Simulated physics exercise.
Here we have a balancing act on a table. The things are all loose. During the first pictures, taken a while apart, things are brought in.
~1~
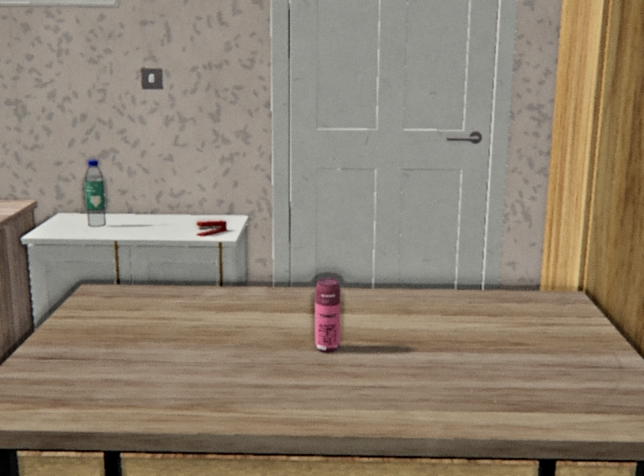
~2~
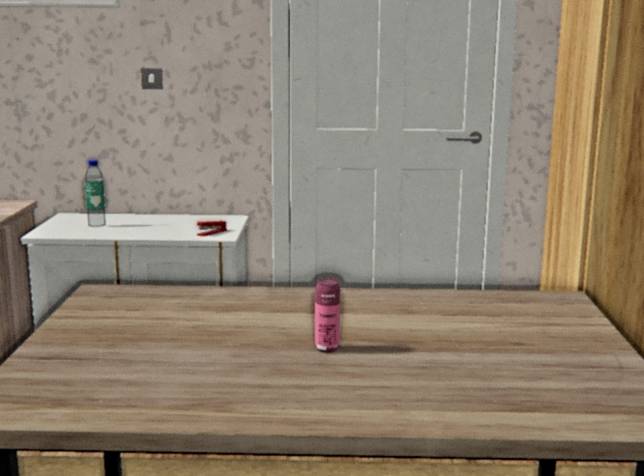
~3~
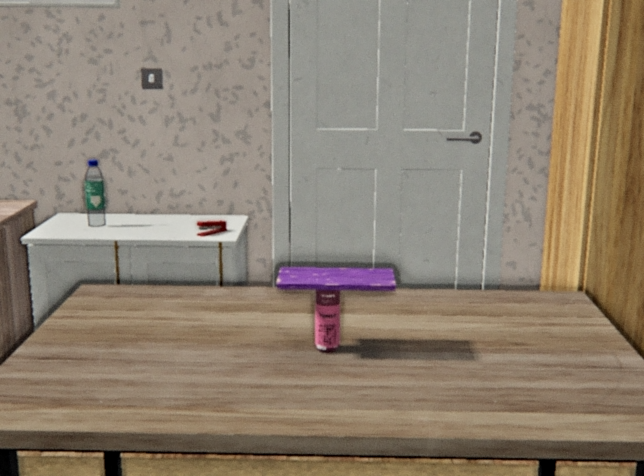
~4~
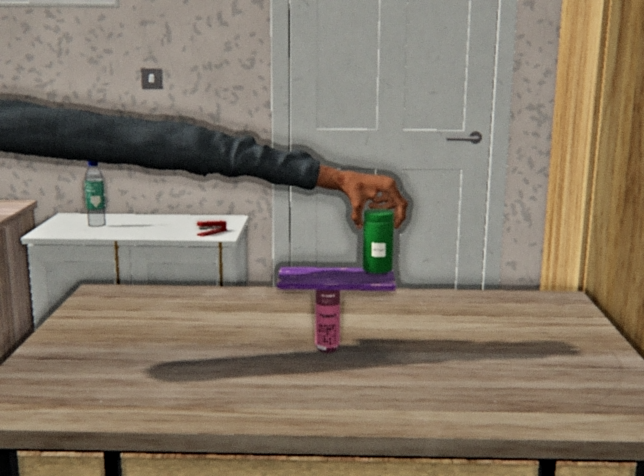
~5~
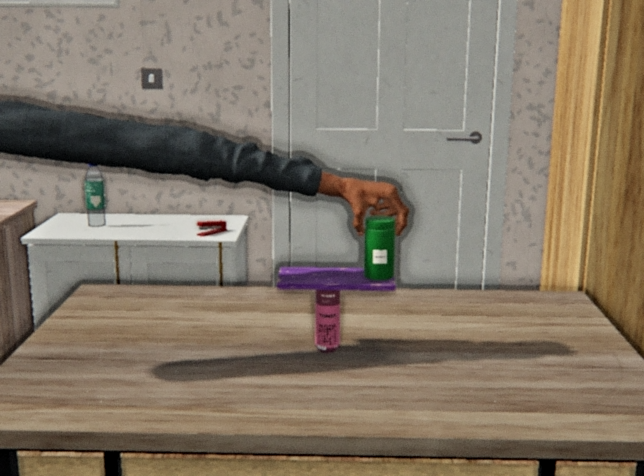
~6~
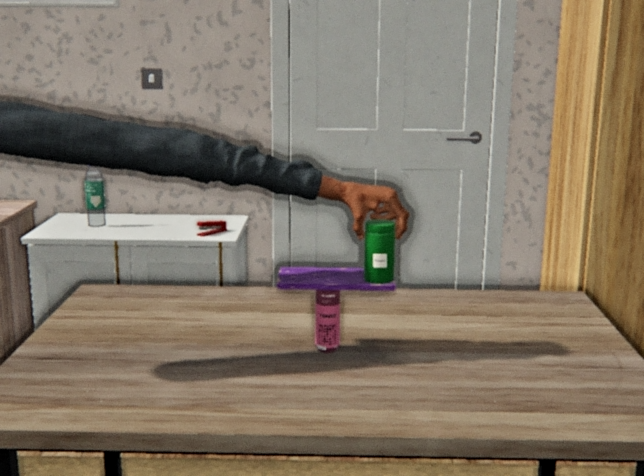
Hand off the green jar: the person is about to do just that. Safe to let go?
It will most likely end up unbalanced.
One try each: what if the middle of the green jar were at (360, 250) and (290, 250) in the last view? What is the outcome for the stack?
It tips over first and tips over second.
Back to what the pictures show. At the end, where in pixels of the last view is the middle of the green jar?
The object winds up at approximately (431, 347).
Then, 0.40 s on from there, purple board and green jar now fallen; pink can turned 7° from how it was put.
Then, 0.50 s on from there, pink can turned 7° from how it was put.
In the end, fallen, purple board and green jar; left askew, pink can. At the end, from the last picture's camera, green jar near (431, 346). The stack gives way.
